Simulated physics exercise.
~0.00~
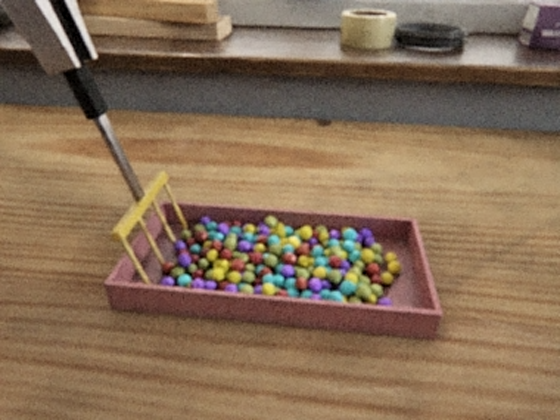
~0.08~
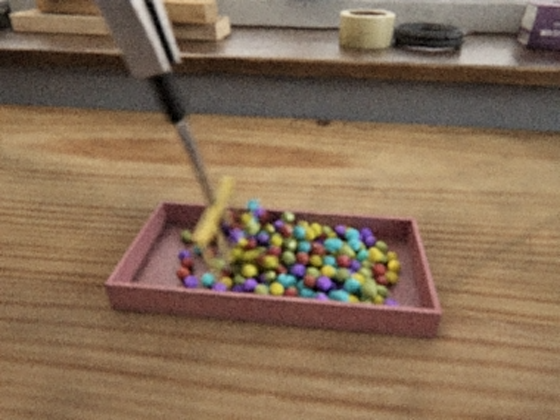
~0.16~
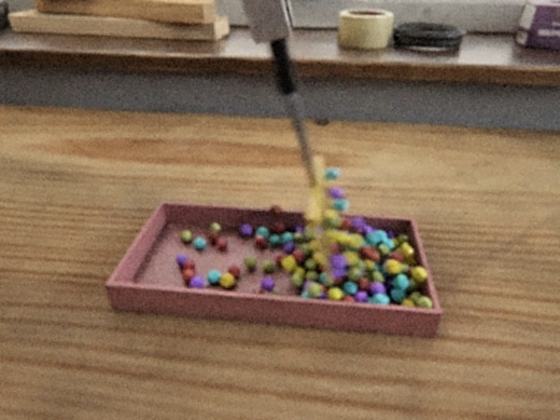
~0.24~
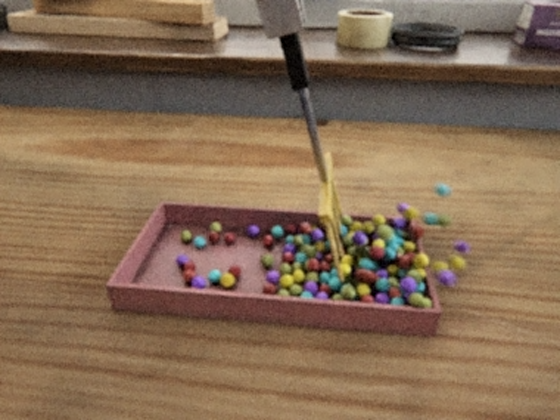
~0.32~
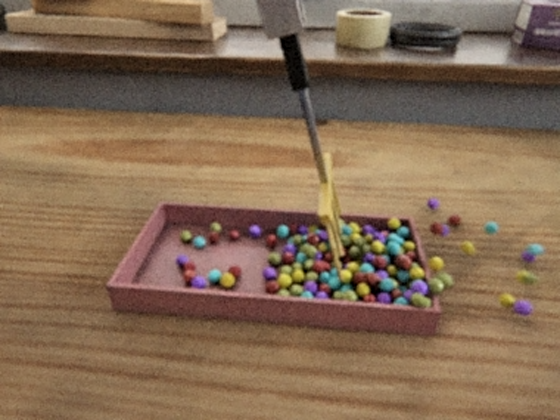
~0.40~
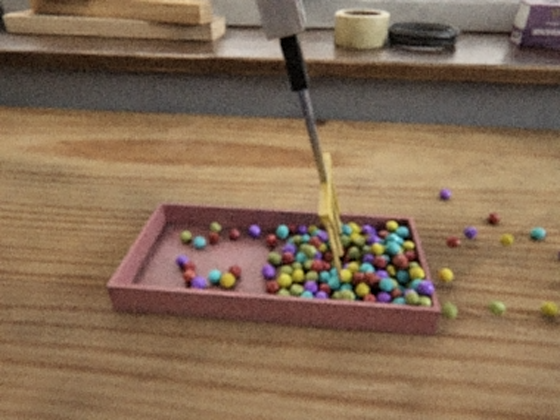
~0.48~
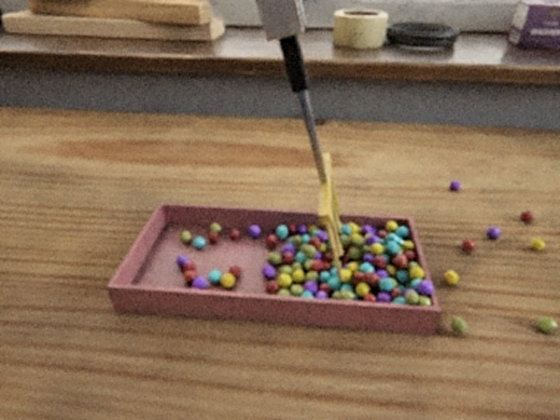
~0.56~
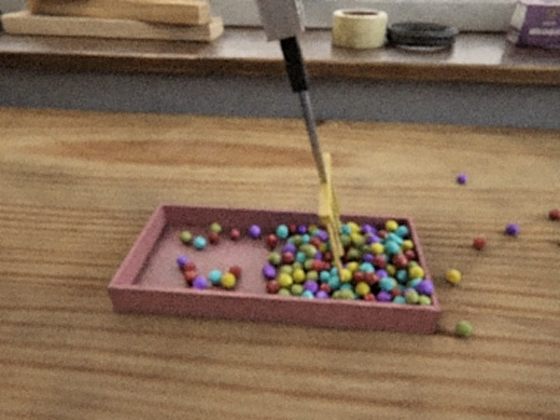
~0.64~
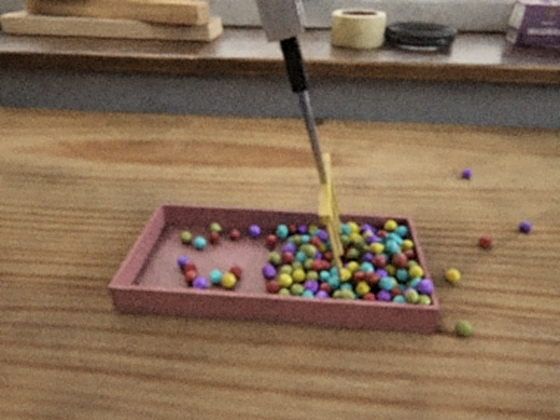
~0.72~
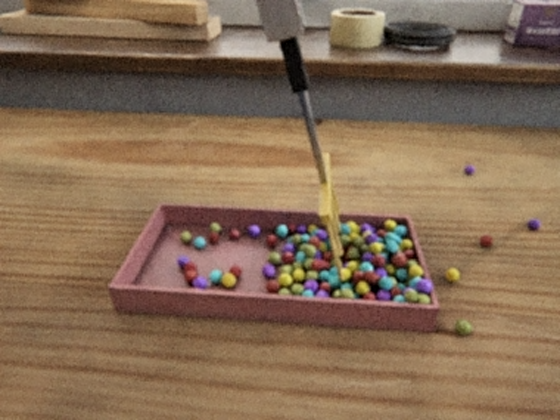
A yellow fork sweeps colourful sweets right along a pink trough, spilling some onto the table.
